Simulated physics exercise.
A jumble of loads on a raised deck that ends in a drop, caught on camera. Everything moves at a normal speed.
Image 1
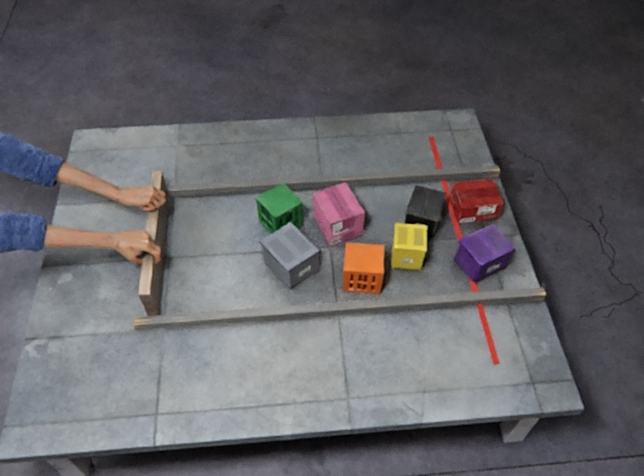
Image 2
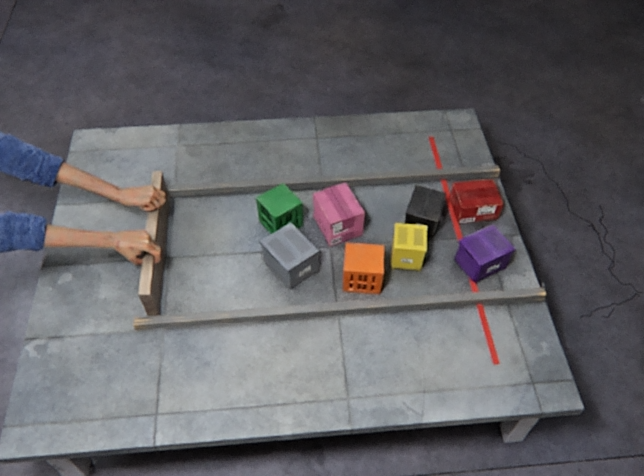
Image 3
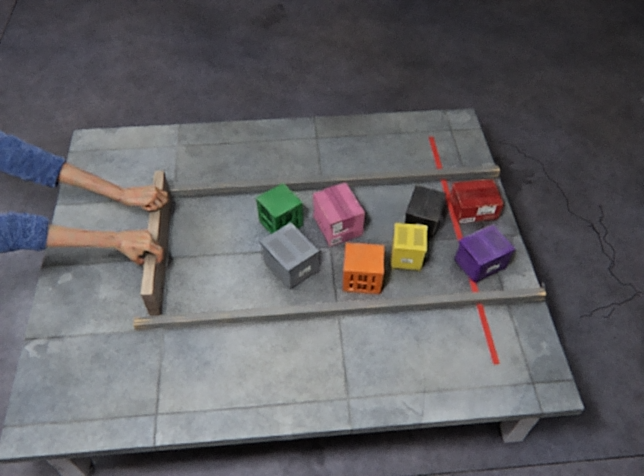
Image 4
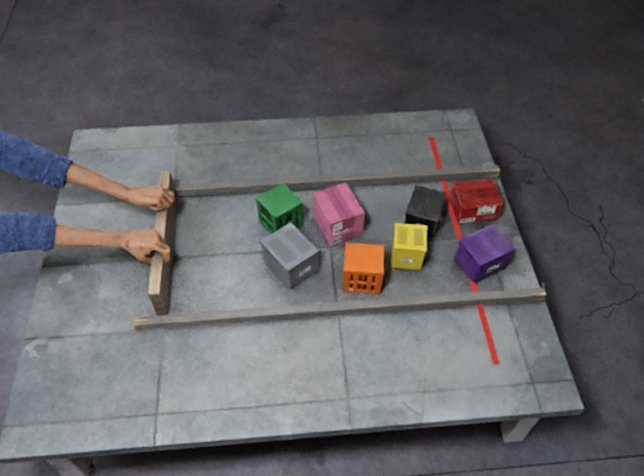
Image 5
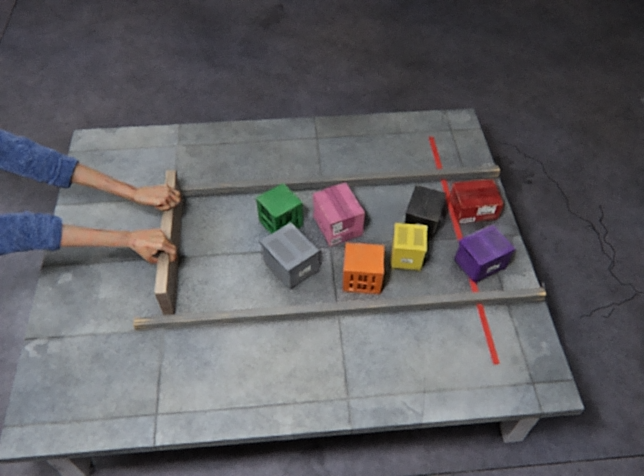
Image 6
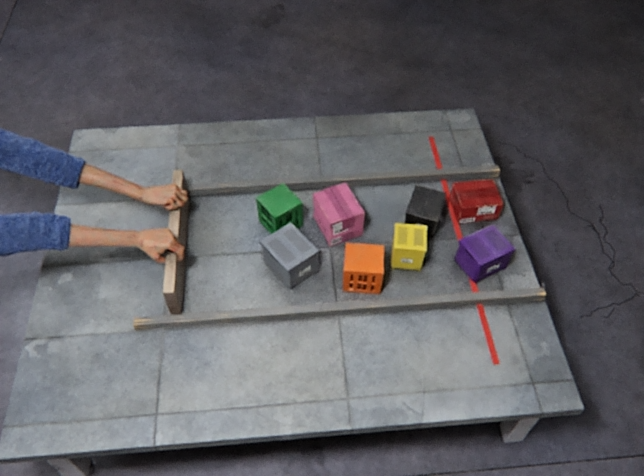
Two hands in blue sleeves slide an upright wooden plank slowly a short way to the right across a grey tiled tabletop, seen from above at an angle by a still camera. Between two long wooden rails sit eight separate boxes, green, grey, pink and orange nearer the plank, and yellow, black, red and purple farther right by a red line. The boxes stay motionless, with a gap still between them and the plank.
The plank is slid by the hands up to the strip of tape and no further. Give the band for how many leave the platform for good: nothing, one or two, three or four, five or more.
Band: Three or four.
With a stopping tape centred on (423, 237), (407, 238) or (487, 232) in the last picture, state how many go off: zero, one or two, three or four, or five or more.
Taking the places in the order asked: One to two, then one to two, then more than four.
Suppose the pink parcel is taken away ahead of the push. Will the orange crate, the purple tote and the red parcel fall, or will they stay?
I'd say the orange crate stays up there, the purple tote heads down and the red parcel heads down.
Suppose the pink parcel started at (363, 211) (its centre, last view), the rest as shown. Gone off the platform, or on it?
Put there, it simply holds its spot.
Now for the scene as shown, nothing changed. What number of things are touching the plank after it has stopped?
The count in contact is 2.
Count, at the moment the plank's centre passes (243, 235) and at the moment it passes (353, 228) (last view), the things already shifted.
The first count is 0, and then it's 6.
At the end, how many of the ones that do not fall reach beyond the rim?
My count gives 3.
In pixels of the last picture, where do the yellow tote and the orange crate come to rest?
The first one ends at (518, 234), the second at (532, 264).
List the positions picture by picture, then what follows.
Red parcel (476, 201); purple tote (483, 254); black tote (424, 211); plank (156, 241); tape (459, 234), in the first picture.
Purple tote (483, 255); orange crate (363, 269), in the second picture.
Black tote (424, 211); plank (158, 241), in the third picture.
Red parcel (476, 201); green crate (280, 212), in the fourth picture.
Purple tote (483, 255); grey tote (290, 257), in the fifth picture.
Red parcel (476, 201); purple tote (483, 255); black tote (424, 211); plank (178, 240); tape (459, 234), in the sixth picture.
Early on, none off yet; red parcel at rest near (476, 201); purple tote at rest near (483, 255); black tote at rest near (424, 211).
Finally, the number that fall off is three or four; lost, black tote, purple tote and red parcel.
